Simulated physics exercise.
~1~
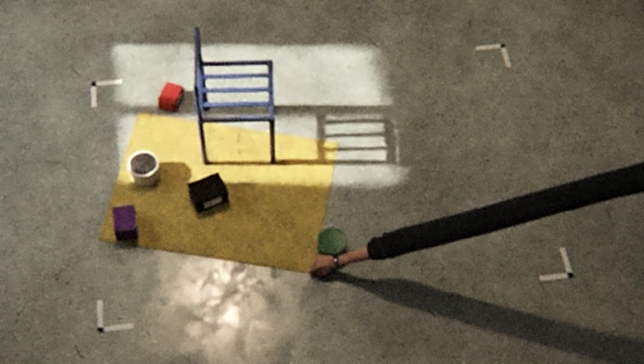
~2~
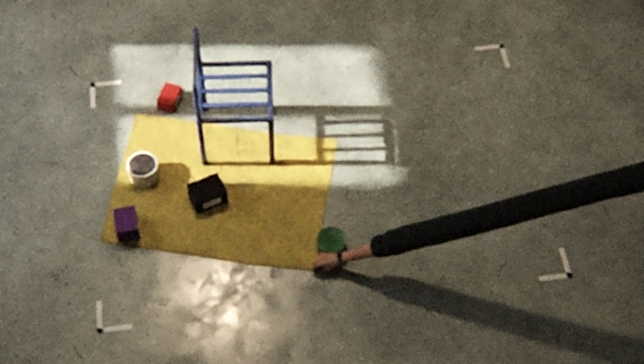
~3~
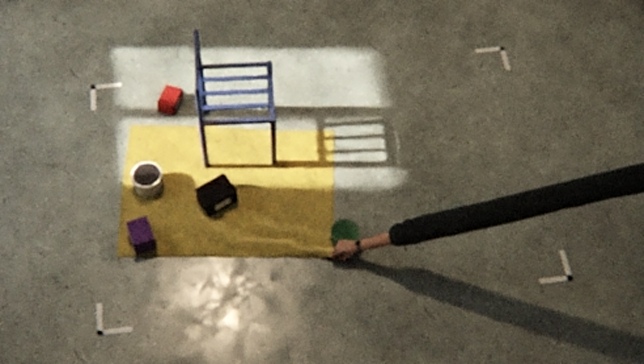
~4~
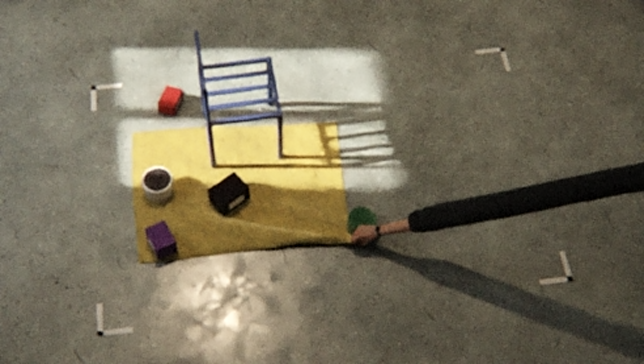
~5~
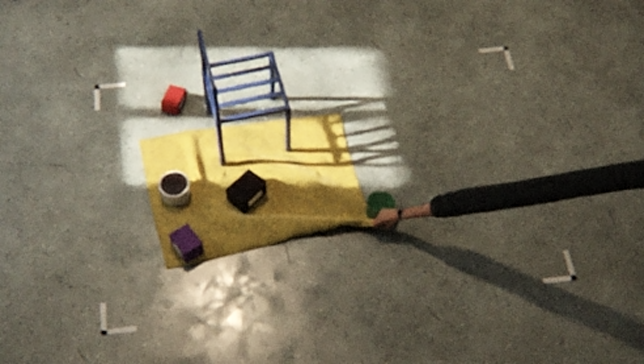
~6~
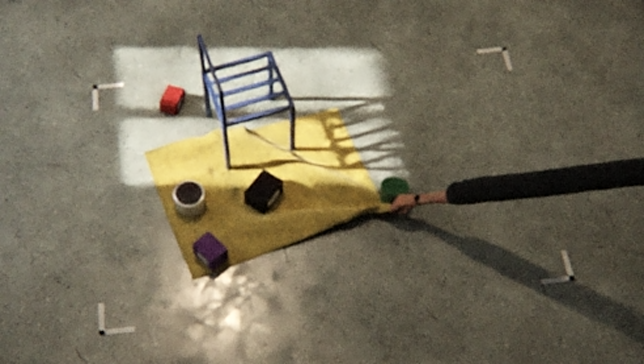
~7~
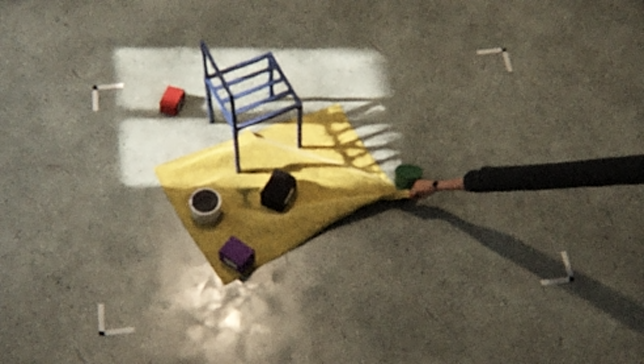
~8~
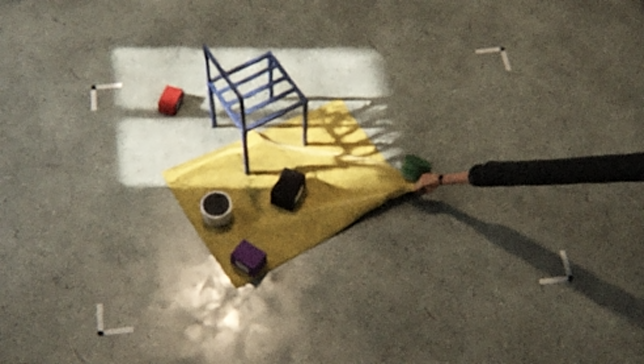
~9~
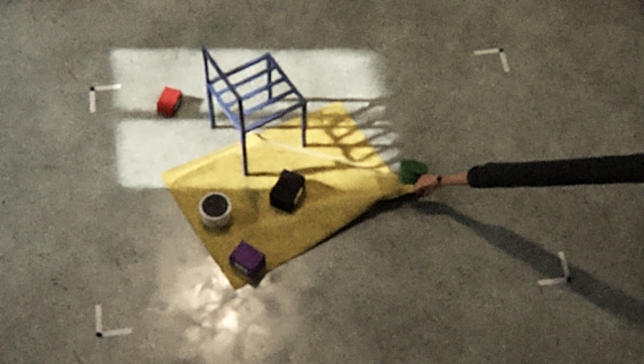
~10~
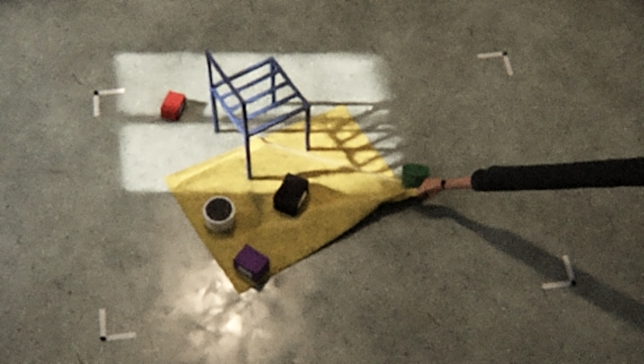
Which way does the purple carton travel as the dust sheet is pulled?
The purple carton moves to the right, drifting slightly downward as it rides along with the sheet.
